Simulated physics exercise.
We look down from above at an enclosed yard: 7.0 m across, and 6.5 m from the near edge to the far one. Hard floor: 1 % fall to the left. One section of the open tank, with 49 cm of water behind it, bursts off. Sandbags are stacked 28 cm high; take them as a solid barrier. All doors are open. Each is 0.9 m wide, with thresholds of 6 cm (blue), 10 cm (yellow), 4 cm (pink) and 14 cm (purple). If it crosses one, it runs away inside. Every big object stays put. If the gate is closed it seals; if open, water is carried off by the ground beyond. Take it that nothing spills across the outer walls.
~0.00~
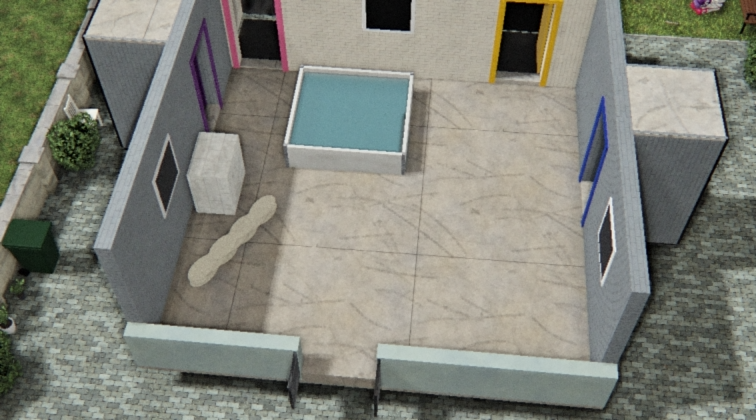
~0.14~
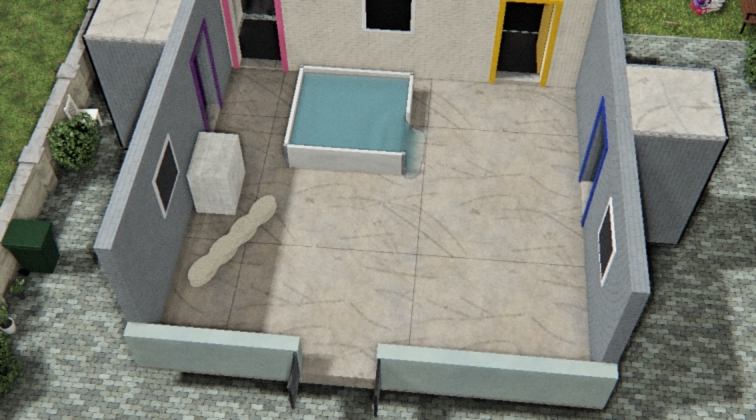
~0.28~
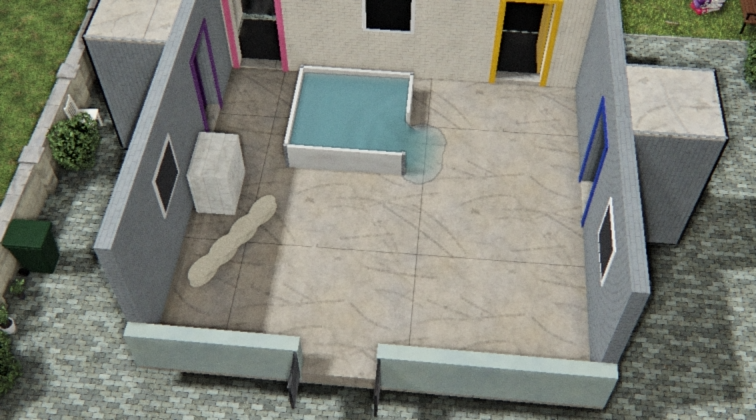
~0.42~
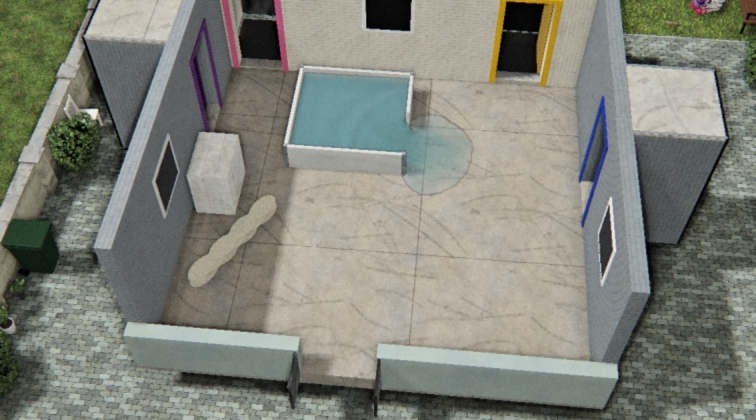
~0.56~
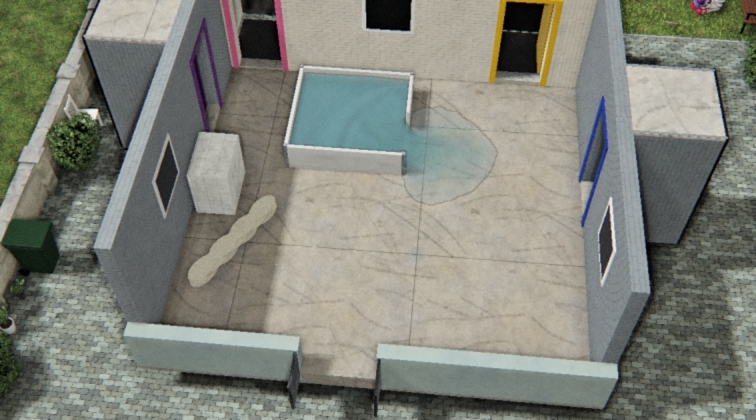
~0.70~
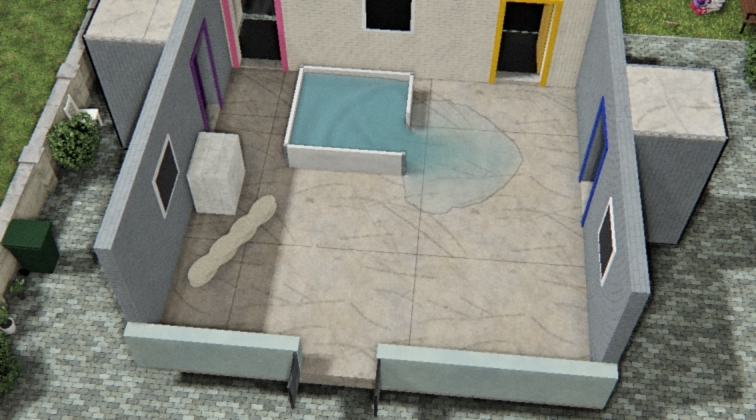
A walled yard with a pale stone floor held an open tank of still blue water, then the tank's right side opened and water poured out, spreading rightward across the floor in a widening puddle.
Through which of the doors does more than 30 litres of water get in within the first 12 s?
In the end blue door: Beyond the allowance; yellow door: Within the allowance; pink door: Within the allowance; purple door: Within the allowance.
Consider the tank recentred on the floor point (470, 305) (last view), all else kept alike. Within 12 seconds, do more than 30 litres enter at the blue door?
Blue: Within limit.
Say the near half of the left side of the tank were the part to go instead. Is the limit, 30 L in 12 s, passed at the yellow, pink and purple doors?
In that case, yellow door: Less than that, pink door: More than that, purple door: More than that.
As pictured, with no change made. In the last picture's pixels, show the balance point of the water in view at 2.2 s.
Roughly (399, 140).
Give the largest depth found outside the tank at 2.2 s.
About 25 cm.
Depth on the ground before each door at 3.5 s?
Blue 14 cm, yellow 12 cm, pink 0 cm, purple 0 cm.
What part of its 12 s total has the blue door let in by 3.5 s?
Fraction in by then: Around 65 per cent.
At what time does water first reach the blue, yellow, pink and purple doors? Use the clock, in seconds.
Blue: 1.3 s; yellow: 1.6 s; pink: 6.5 s; purple: 8.0 s.
After 1.4 s water covers 20 % of the floor and is deepest (28 cm) near (408, 159); blue door 6 cm at the sill, 0 L in, yellow door not reached, pink door not reached, purple door not reached.
After 2.2 s water covers 30 % of the floor and is deepest (25 cm) near (408, 159); blue door 16 cm at the sill, 25 L in, yellow door 4 cm at the sill, 0 L in, pink door not reached, purple door not reached.
After 3.5 s water covers 35 % of the floor and is deepest (18 cm) near (569, 94); blue door 14 cm at the sill, 84 L in, yellow door 12 cm at the sill, 1 L in, pink door not reached, purple door not reached.
After 7.0 s water covers 60 % of the floor and is deepest (12 cm) near (408, 159); blue door 8 cm at the sill, 130 L in, yellow door 8 cm at the sill, 4 L in, pink door 3 cm at the sill, 0 L in, purple door not reached.
After 12.0 s water covers 85 % of the floor and is deepest (10 cm) near (154, 347); blue door 4 cm at the sill, 133 L in, yellow door 5 cm at the sill, 4 L in, pink door 5 cm at the sill, 4 L in, purple door 3 cm at the sill, 0 L in.
